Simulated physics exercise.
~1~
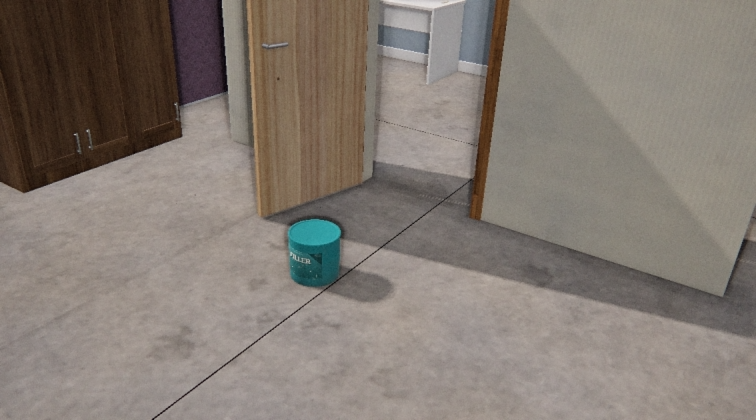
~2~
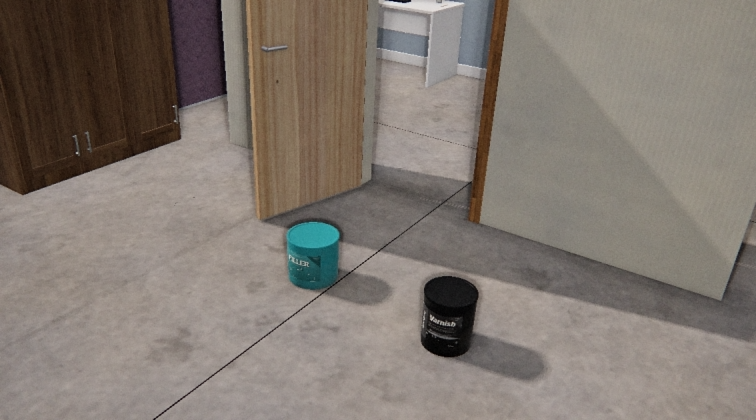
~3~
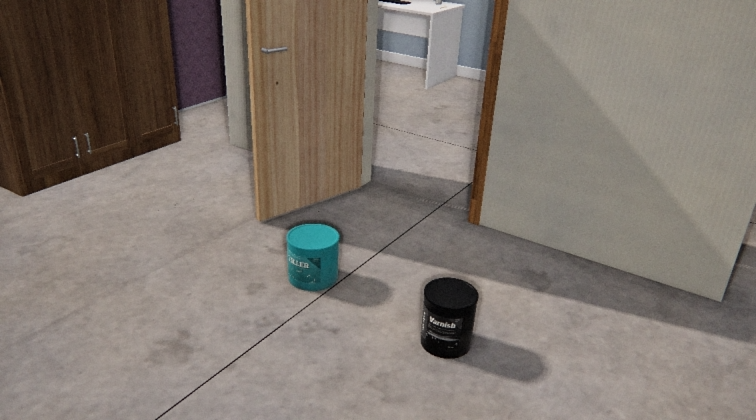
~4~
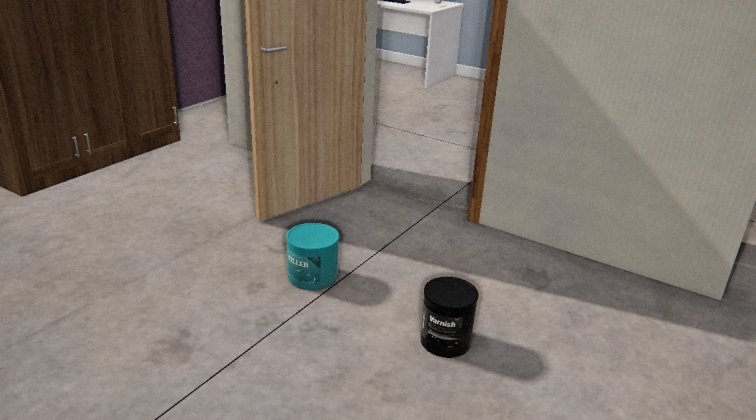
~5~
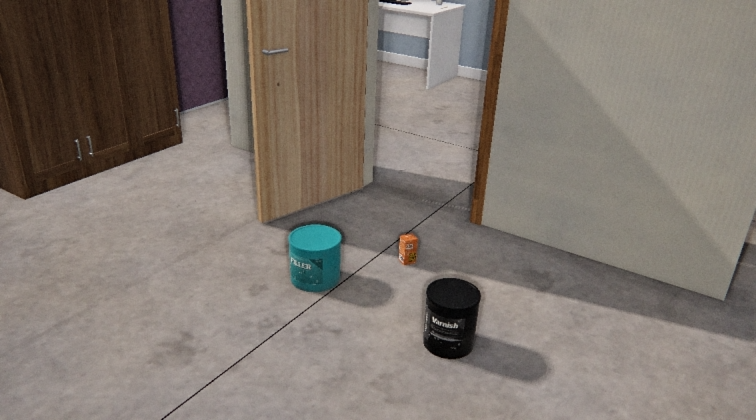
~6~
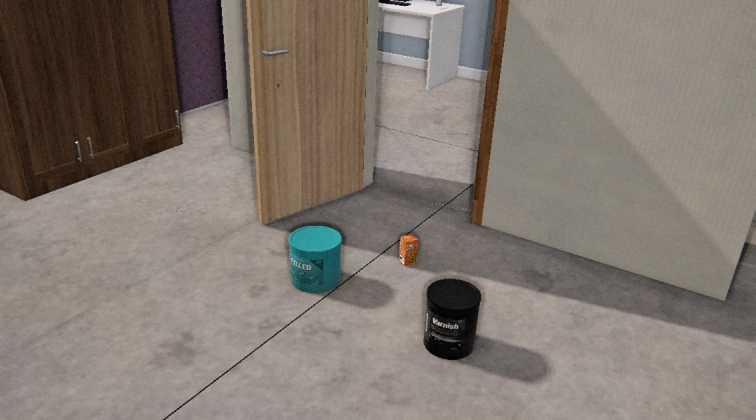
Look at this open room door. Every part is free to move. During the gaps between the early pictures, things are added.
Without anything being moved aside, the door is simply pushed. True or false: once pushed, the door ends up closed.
True.
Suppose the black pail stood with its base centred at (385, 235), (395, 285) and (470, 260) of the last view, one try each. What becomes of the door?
In order, the door is hindered, swings completely to, swings completely to.
Then, 0.90 s after the last picture, open by 83°.
Then, 1.70 s after the last picture, open by 49°.
Then, 2.40 s after the last picture, open by 19°.
At rest, open by 0°; all 3 in place. Seen from the same camera at the end, orange carton near (408, 250).
